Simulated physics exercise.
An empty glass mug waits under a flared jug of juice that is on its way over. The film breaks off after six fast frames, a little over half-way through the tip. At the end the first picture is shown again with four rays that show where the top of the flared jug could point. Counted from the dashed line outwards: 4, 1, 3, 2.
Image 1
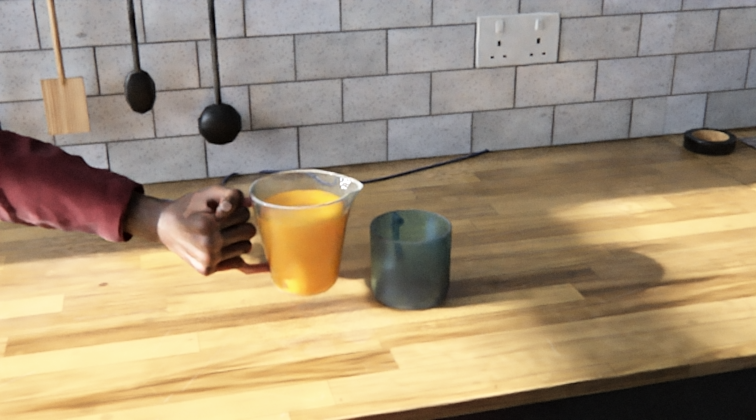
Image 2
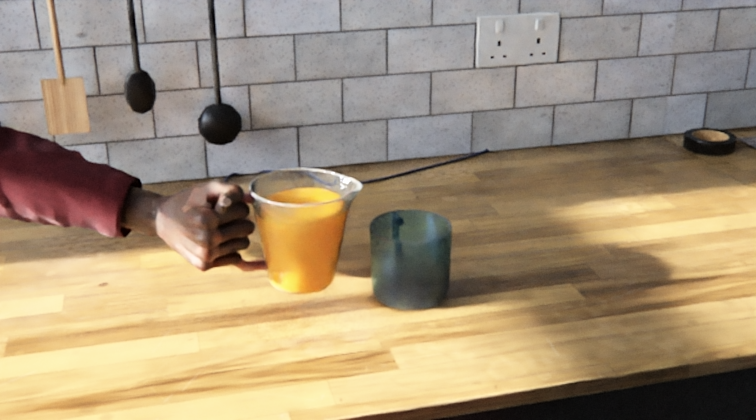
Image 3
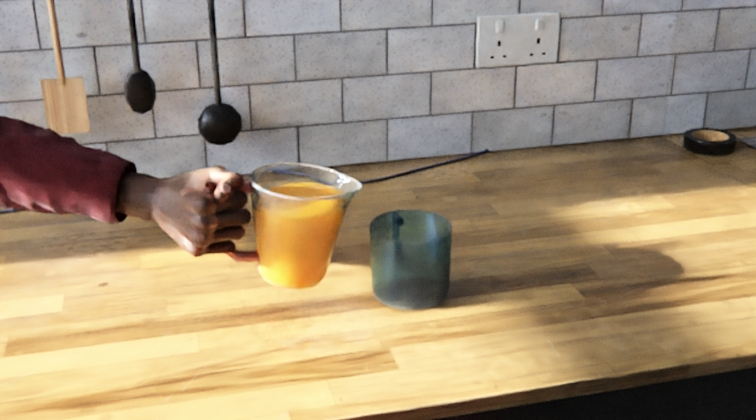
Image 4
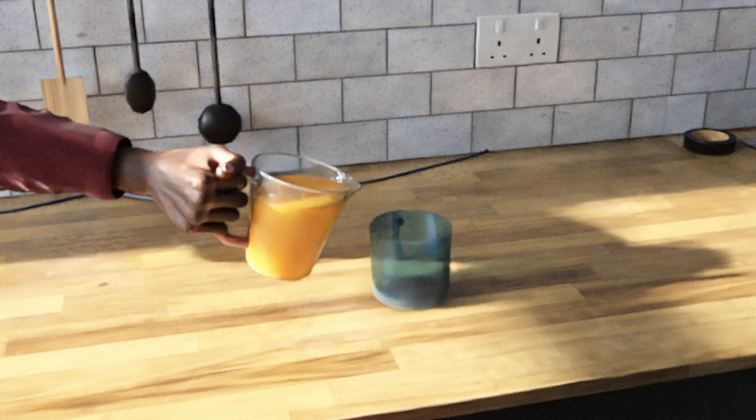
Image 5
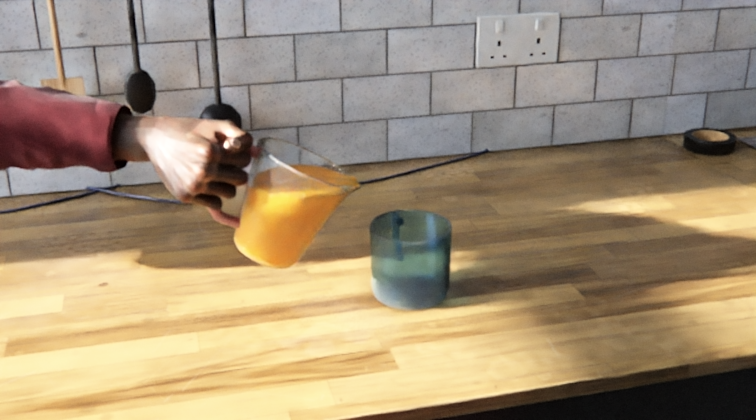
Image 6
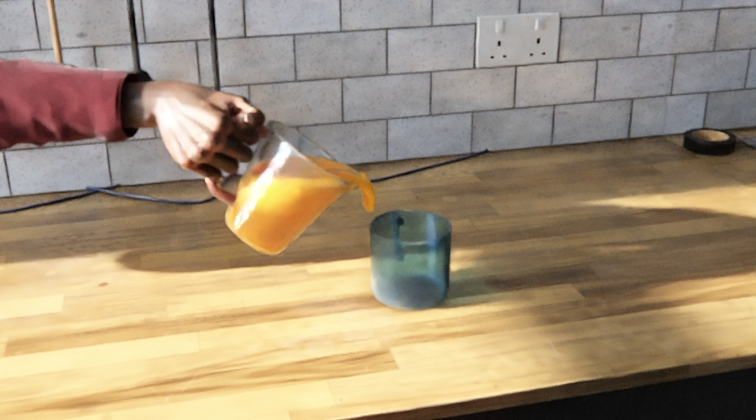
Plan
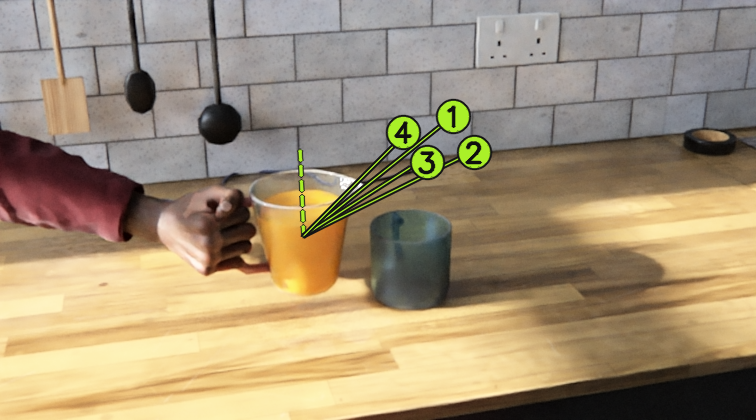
At first, a hand in a dark red sleeve holds a clear jug of orange juice upright beside an empty bluish-green glass on a wooden counter. The hand lifts slightly and tilts the jug steadily to the right, until a short tongue of juice slips over its lip.
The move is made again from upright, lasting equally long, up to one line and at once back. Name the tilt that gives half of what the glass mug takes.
Best: 1.
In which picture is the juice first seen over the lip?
Picture 6.
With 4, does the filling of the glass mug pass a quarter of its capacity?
Yes, it does.
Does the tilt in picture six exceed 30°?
Yes, it does.
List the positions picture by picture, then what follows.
Upright, lip at (360, 185); rim of the glass mug round (411, 225); nothing has left yet.
Upright, lip at (360, 185); nothing has left yet.
Tipped about 8°, lip at (360, 185); nothing has left yet.
Tipped about 16°, lip at (359, 185); nothing has left yet.
Tipped about 27°, lip at (359, 185); nothing has left yet.
Tipped about 38°, lip at (358, 184); juice is over the lip, down to (368, 207).
On the marked copy, 1 at (440, 126); 2 at (458, 158); 3 at (410, 167); 4 at (393, 146).
Choosing 1, the glass mug ends with about 47 % of what it can hold.
Choosing 2, the glass mug ends with about 76 % of what it can hold.
Choosing 3, the glass mug ends with about 62 % of what it can hold.
Choosing 4, the glass mug ends with about 35 % of what it can hold.
